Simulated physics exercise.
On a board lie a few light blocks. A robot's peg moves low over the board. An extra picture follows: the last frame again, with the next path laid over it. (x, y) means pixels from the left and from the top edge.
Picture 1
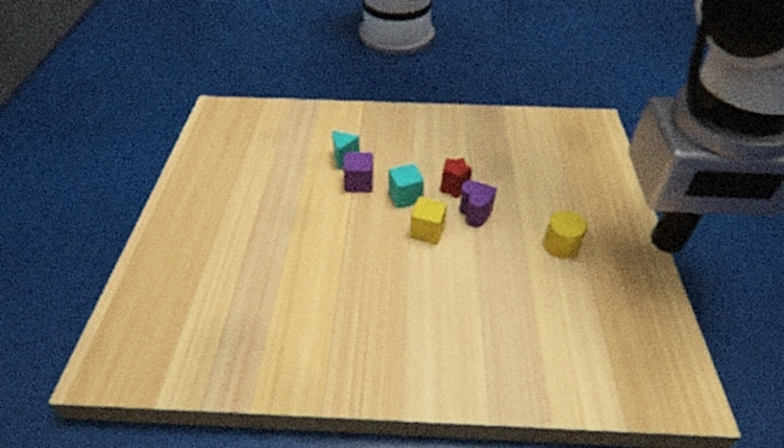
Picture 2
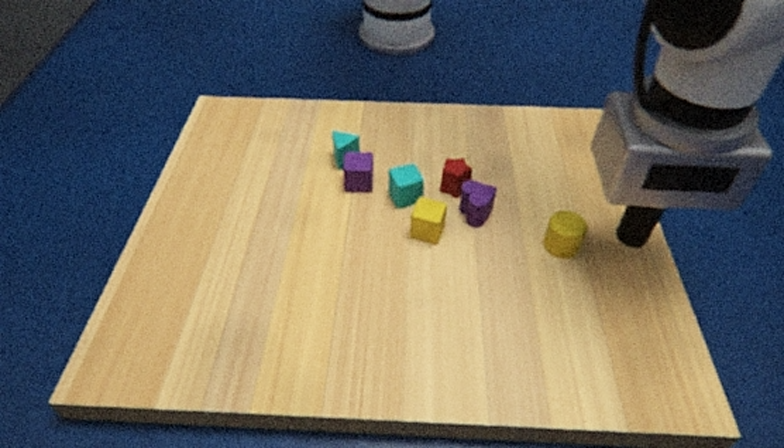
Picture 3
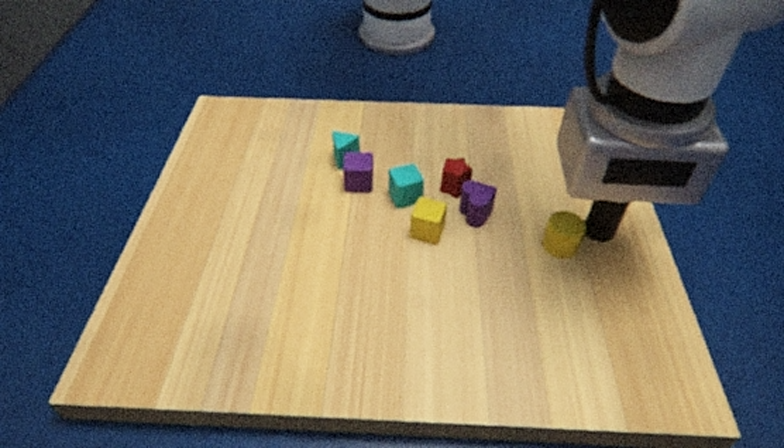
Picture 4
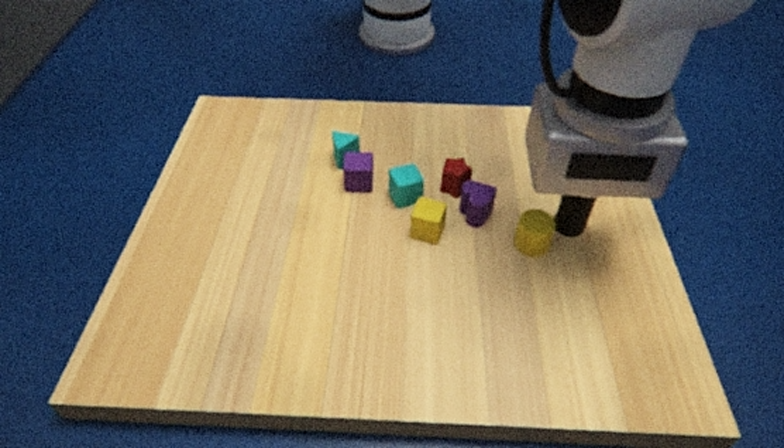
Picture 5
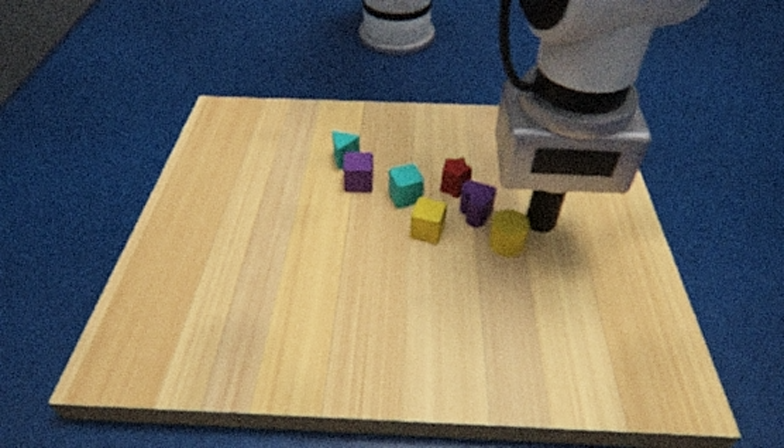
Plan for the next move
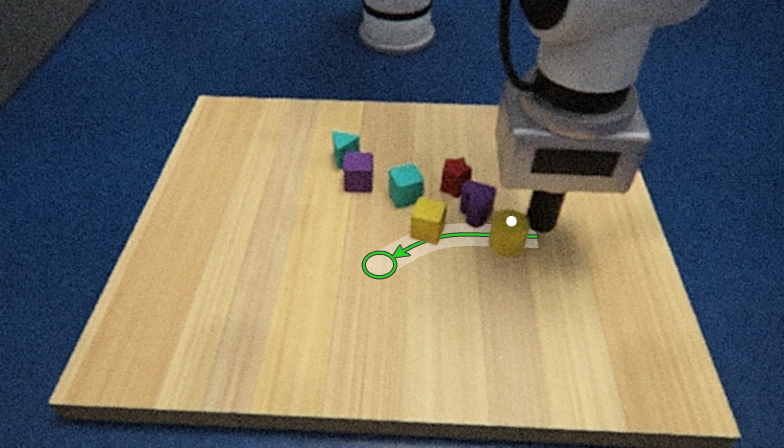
On a wooden board, a robot arm moves left and pushes a yellow cylinder leftward.
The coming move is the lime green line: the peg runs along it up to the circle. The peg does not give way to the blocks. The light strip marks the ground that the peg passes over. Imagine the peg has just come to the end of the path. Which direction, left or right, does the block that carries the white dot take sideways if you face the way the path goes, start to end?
The answer is left.
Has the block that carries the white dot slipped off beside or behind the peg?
Short answer: Yes.
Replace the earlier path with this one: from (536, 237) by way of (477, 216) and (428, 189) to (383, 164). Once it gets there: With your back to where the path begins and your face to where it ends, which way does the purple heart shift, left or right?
Goes left.
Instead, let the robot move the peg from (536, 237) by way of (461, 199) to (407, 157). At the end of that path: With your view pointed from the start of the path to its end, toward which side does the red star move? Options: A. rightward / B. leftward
A: Rightward.
The line goes from (536, 237) by way of (481, 235) and (427, 240) to (380, 265); the dot is on the yellow circular block.
The first path, step by step. One third of the way, peg at (483, 221); purple heart at (474, 191), turned 20° clockwise; yellow circular block at (463, 231).
Two thirds of the way, peg at (427, 227); yellow square block at (399, 208), turned 15° clockwise; purple heart at (469, 190), turned 45° clockwise; yellow circular block at (437, 244).
At the end, peg at (379, 251); turquoise square block unmoved; yellow square block at (392, 207), turned 35° clockwise; purple heart at (469, 190), turned 45° clockwise; yellow circular block at (436, 245).
